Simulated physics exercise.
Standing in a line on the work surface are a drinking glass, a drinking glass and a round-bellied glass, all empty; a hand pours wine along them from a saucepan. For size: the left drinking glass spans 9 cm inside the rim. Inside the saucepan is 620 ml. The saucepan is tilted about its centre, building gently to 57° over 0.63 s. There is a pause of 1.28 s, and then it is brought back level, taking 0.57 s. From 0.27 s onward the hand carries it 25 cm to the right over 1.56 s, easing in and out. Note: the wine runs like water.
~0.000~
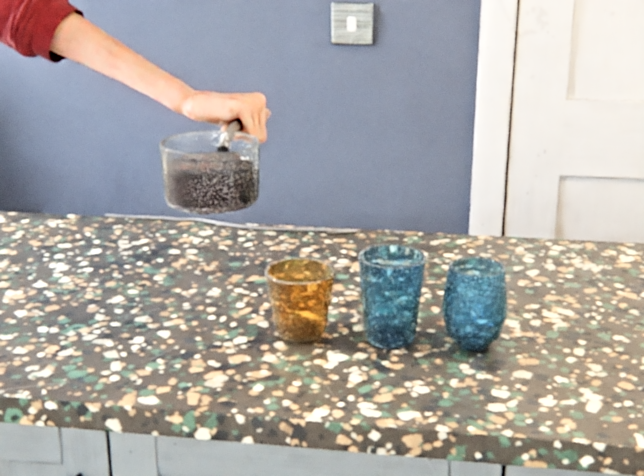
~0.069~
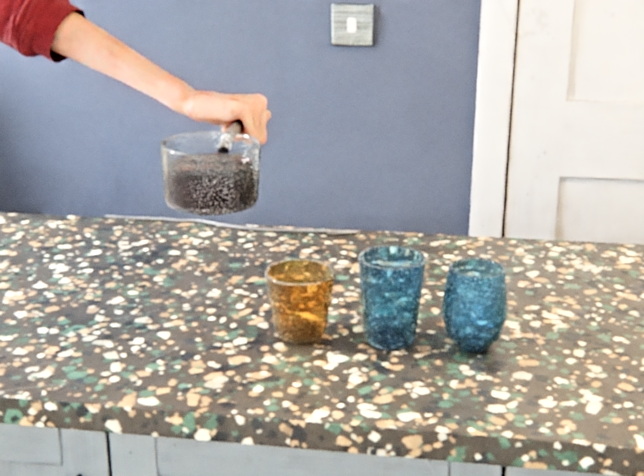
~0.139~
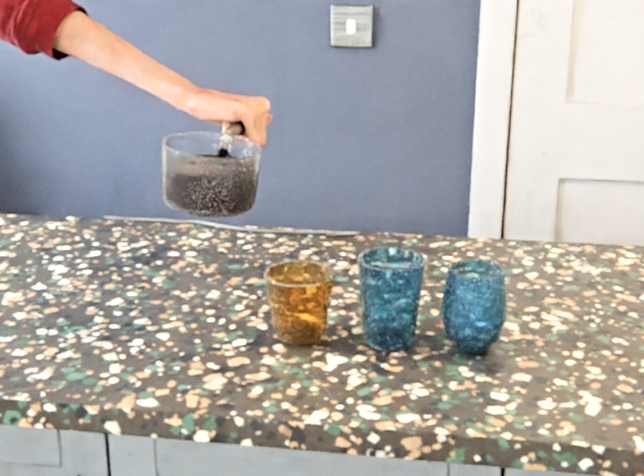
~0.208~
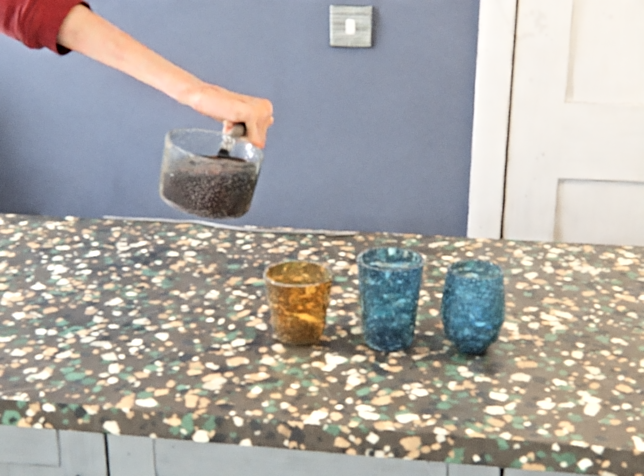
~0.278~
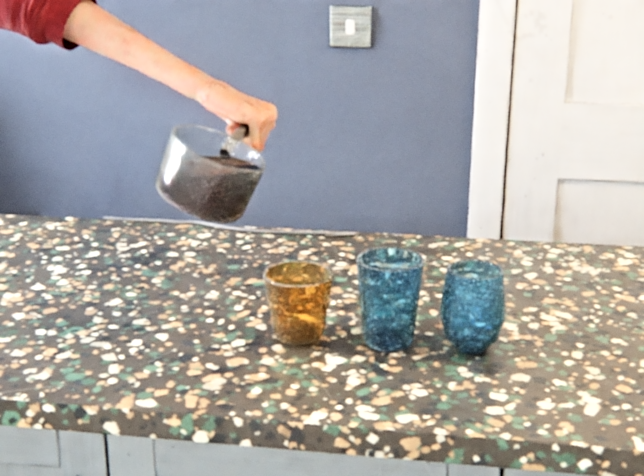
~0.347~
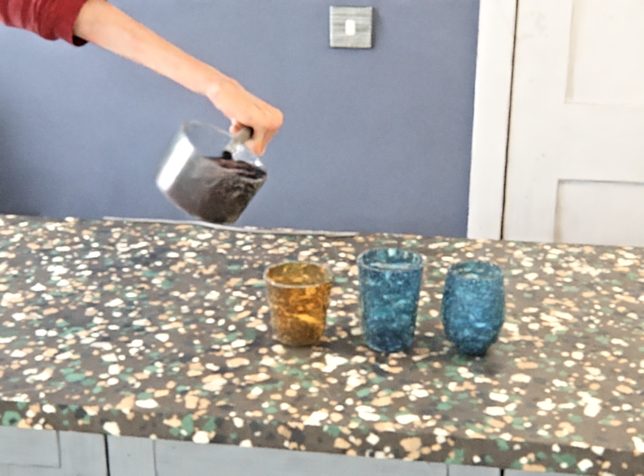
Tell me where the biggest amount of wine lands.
Looks like the inner container wins.
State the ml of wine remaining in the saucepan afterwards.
It ends up holding about 190 ml.
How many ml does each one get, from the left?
About 50 ml left, 130 ml middle, 50 ml right.
By 0.94 s the tilt is 57° and from the left they hold 50 ml, 35 ml, 0 ml, the saucepan 320 ml, and 145 ml is on the work surface.
By 1.37 s the tilt is 57° and from the left they hold 50 ml, 130 ml, 0 ml, the saucepan 240 ml, and 175 ml is on the work surface.
By 1.82 s the tilt is 57° and from the left they hold 50 ml, 130 ml, 35 ml, the saucepan 200 ml, and 200 ml is on the work surface.
By 2.31 s the tilt is 12° and from the left they hold 50 ml, 130 ml, 50 ml, the saucepan 195 ml, and 200 ml is on the work surface.
At rest from the left they hold 50 ml, 130 ml, 50 ml, the saucepan 195 ml, and 200 ml is on the work surface.
